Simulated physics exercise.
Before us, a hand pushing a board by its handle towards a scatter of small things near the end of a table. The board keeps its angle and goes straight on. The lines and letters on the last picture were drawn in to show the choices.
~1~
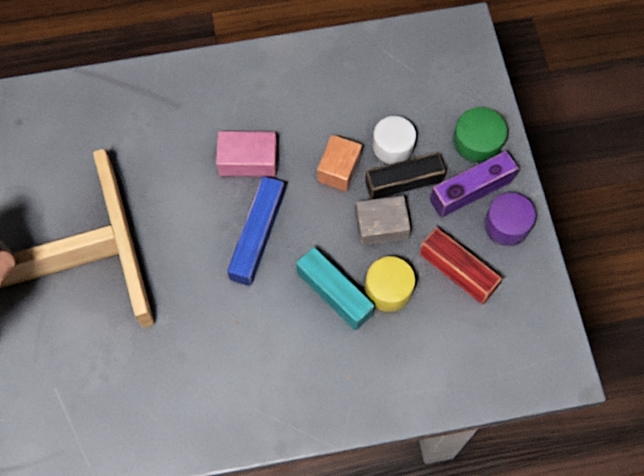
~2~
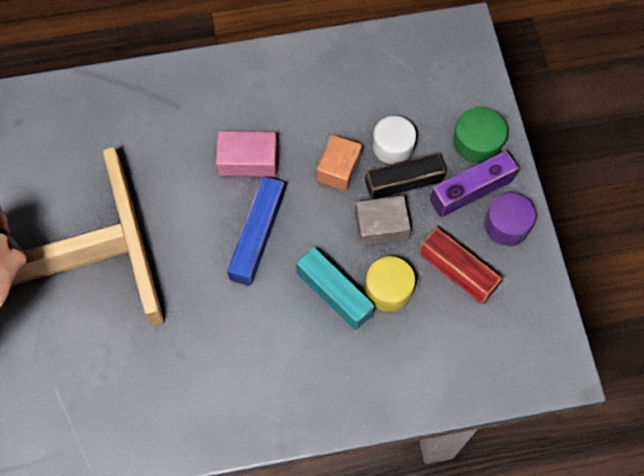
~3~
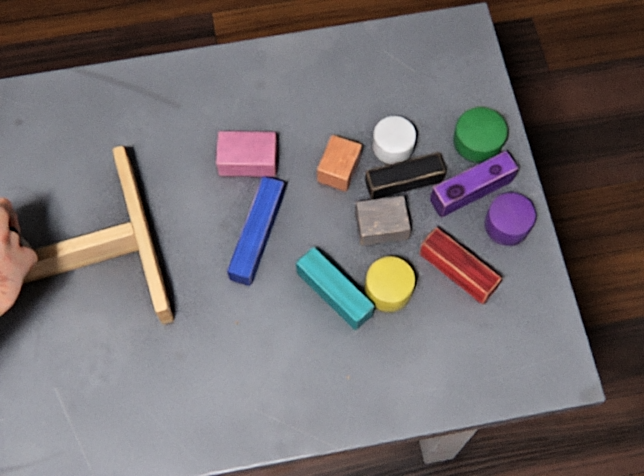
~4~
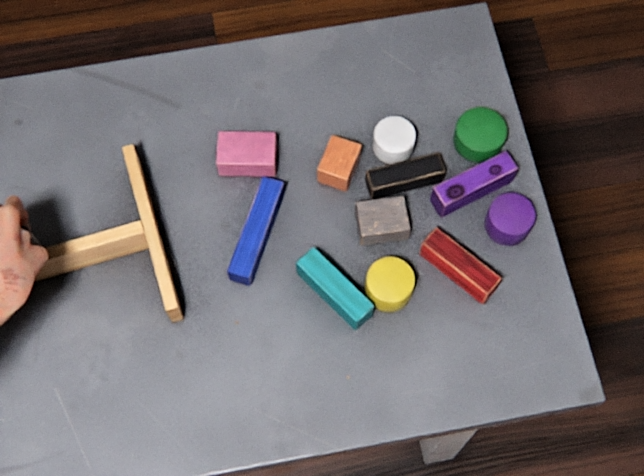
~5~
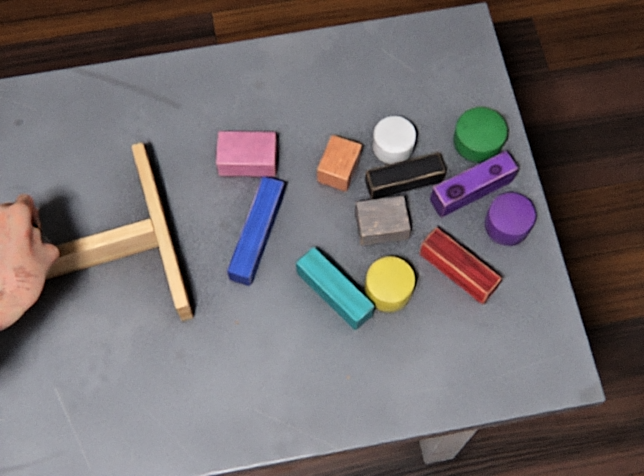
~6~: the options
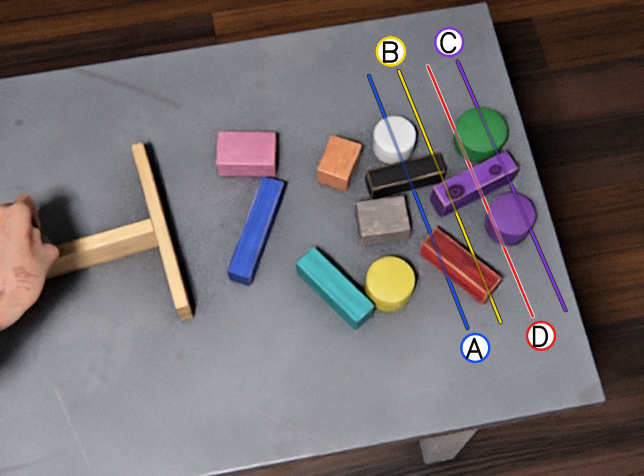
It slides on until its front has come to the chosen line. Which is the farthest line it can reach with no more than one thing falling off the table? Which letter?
It can go as far as A.
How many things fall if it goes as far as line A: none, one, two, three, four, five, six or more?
By then, none.
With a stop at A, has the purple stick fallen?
No.
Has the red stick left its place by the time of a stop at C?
Yes.
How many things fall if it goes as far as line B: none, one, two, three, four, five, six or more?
Two.
On the marked copy, A at (416, 195); B at (447, 190); C at (509, 179); D at (478, 184).
With A. Early on, board (252, 206); pink block (267, 146); blue stick (277, 226).
Further on, board (344, 191); white tin (415, 135); yellow tin (426, 294).
At the end, board (414, 179); purple stick (532, 173); green tin (517, 127); none fallen.
As for the rest, B drops two; C drops seven; D drops three.
